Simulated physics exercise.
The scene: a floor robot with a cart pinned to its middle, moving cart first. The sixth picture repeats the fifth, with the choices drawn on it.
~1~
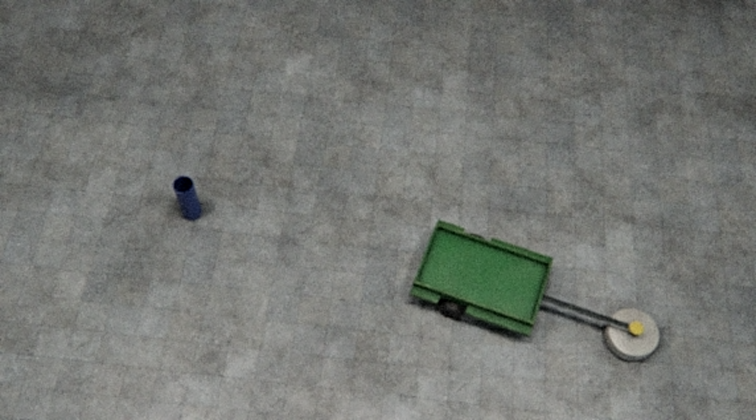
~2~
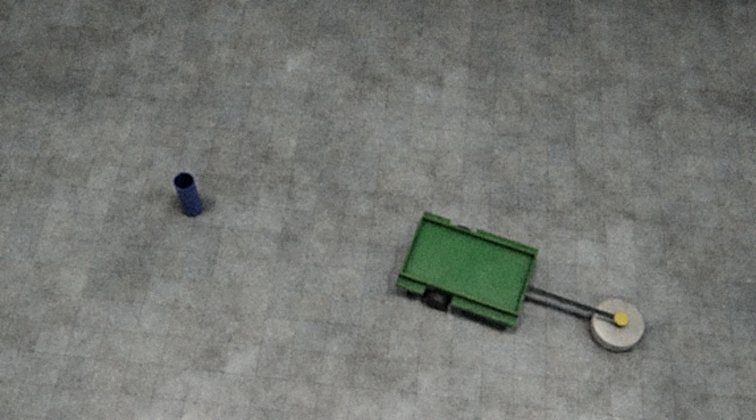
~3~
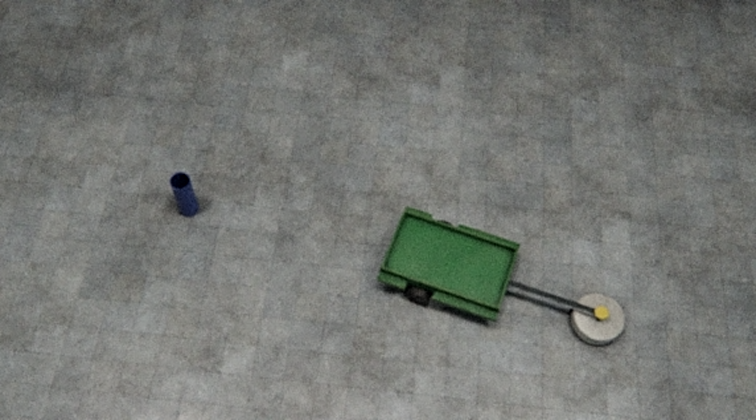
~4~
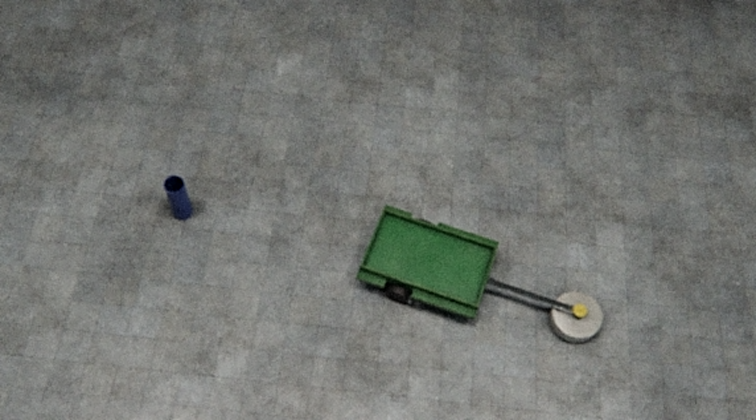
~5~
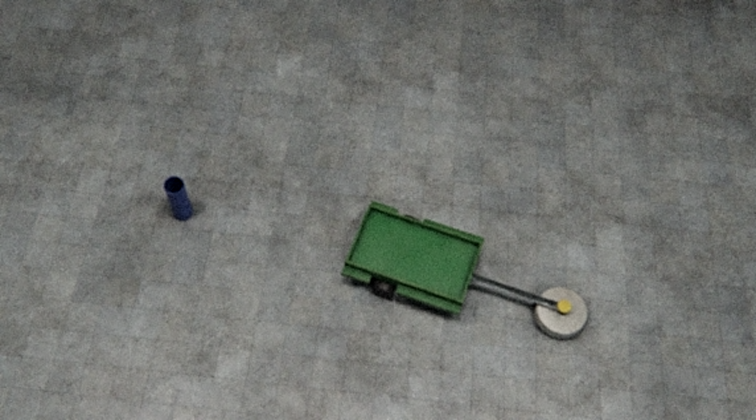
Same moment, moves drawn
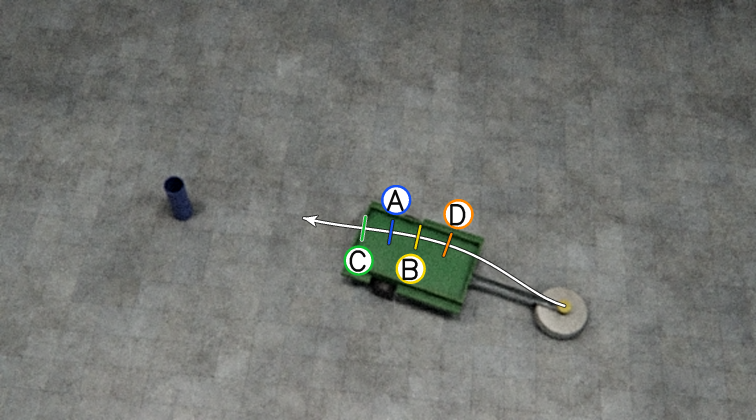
A green cart moving slowly leftward across a grey floor, a round pale robot following behind it, blue post standing at left.
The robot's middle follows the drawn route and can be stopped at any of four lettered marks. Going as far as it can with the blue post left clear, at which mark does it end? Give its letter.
As far as tick B.
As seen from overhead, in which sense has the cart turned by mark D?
Anticlockwise.
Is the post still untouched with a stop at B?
Yes.
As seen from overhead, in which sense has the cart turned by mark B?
Anticlockwise.
On the marked copy, A at (391, 232); B at (418, 237); C at (364, 228); D at (448, 245); the route from (565, 306) via (439, 242) to (304, 218).
Taking B. A third of the way, robot (512, 284), cart (364, 238).
Two thirds of the way, robot (463, 257), cart (314, 225).
When it is over, robot (417, 243), cart (267, 217); nothing has been touched.
As for the rest, A is too far, the post has been hit; C is too far, the post has been hit; D is safe but short.
